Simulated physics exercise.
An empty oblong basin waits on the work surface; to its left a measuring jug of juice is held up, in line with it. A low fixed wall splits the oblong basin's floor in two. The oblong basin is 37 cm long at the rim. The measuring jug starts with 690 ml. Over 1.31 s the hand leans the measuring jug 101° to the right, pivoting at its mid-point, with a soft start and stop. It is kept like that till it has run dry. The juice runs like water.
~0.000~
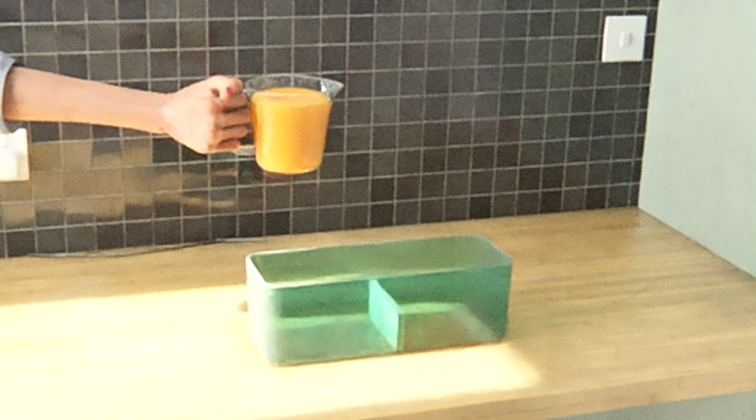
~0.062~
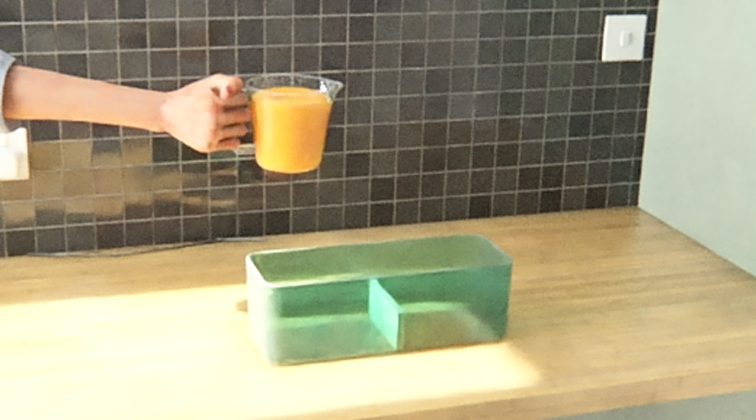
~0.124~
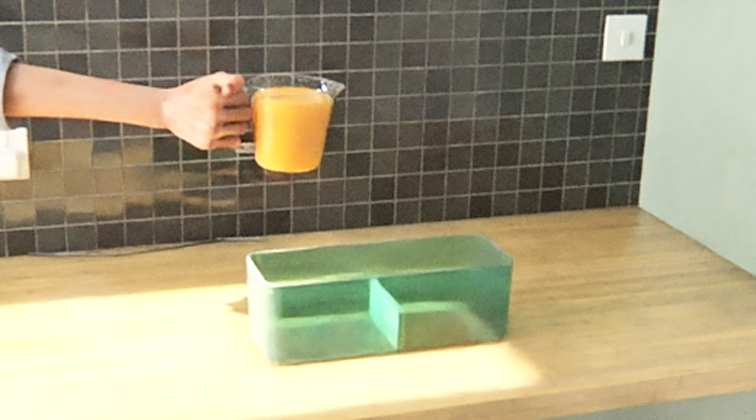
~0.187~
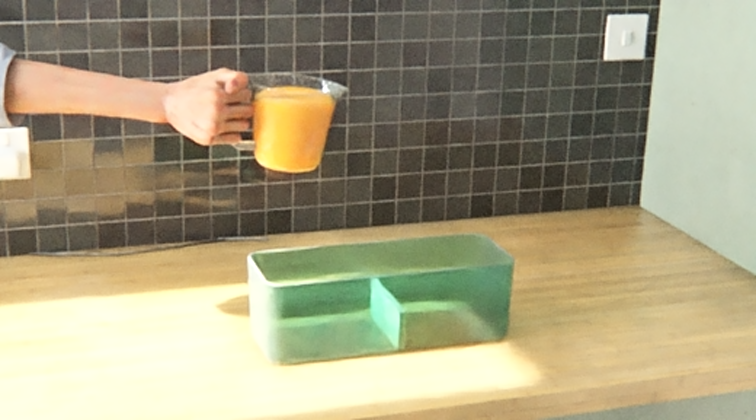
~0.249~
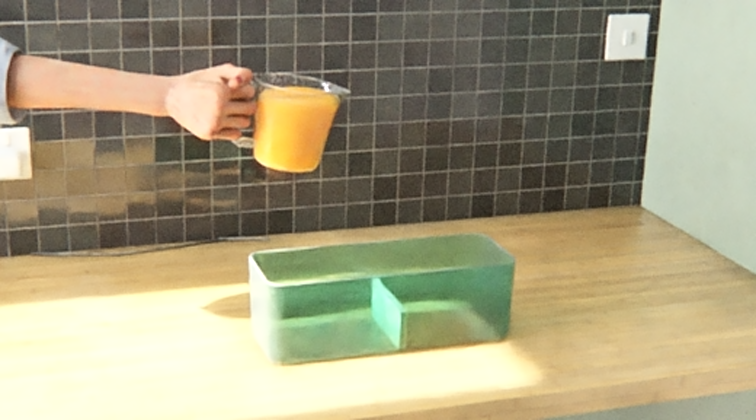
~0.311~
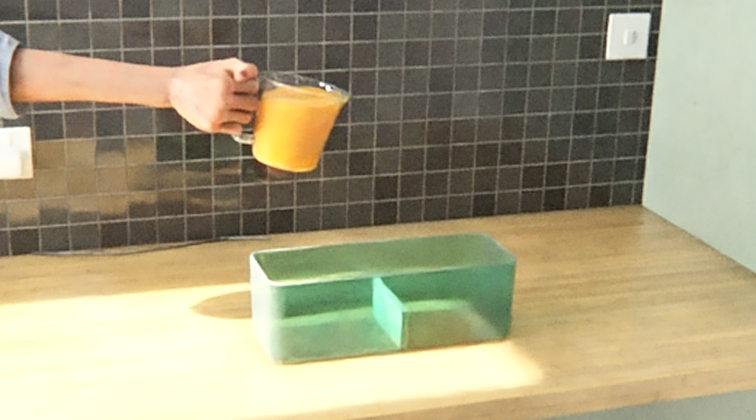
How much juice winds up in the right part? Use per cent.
About 63 per cent.
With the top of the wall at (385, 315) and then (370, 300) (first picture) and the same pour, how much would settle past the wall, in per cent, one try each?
First 60, then 85 per cent.
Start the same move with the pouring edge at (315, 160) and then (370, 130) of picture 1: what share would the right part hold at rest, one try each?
First 0, then 85 per cent.
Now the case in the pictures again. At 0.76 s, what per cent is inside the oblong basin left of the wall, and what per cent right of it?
Some 1 per cent left and 6 right.
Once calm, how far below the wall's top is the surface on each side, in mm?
Some 48 mm on the left and 36 mm on the right.
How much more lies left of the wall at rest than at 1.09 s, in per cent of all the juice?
Near 28 in a hundred.
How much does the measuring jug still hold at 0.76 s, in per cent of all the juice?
Near 70 in a hundred.
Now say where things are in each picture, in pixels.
It leans 0°; its right rim is at (343, 84); the juice meets the walls at (250, 99) and (328, 94); the oblong basin's rim runs from (256, 272) to (498, 250); the wall's top is at (387, 298), in the first frame.
It leans 1°; its right rim is at (343, 84); the juice meets the walls at (250, 98) and (329, 94), in the second frame.
It leans 2°; its right rim is at (345, 85); the juice meets the walls at (252, 97) and (330, 95), in the third frame.
It leans 5°; its right rim is at (347, 88); the juice meets the walls at (254, 97) and (333, 95), in the fourth frame.
It leans 9°; its right rim is at (350, 91); the juice meets the walls at (256, 98) and (337, 95), in the fifth frame.
It leans 13°; its right rim is at (353, 95); the juice meets the walls at (260, 97) and (343, 95), in the sixth frame.
Then, 0.76 s in, the tilt is 63° and 71 per cent is still to pour, 1 is left of the wall and 6 right of it.
Then, 1.09 s in, the tilt is 94° and 18 per cent is still to pour, 7 is left of the wall and 52 right of it.
Then, 1.43 s in, the tilt is 101° and 1 per cent is still to pour, 33 is left of the wall and 63 right of it.
Then, 1.81 s in, the tilt is 101° and 0 per cent is still to pour, 35 is left of the wall and 63 right of it.
Finally, 35 per cent lies left of the wall, 63 right of it and 2 outside.
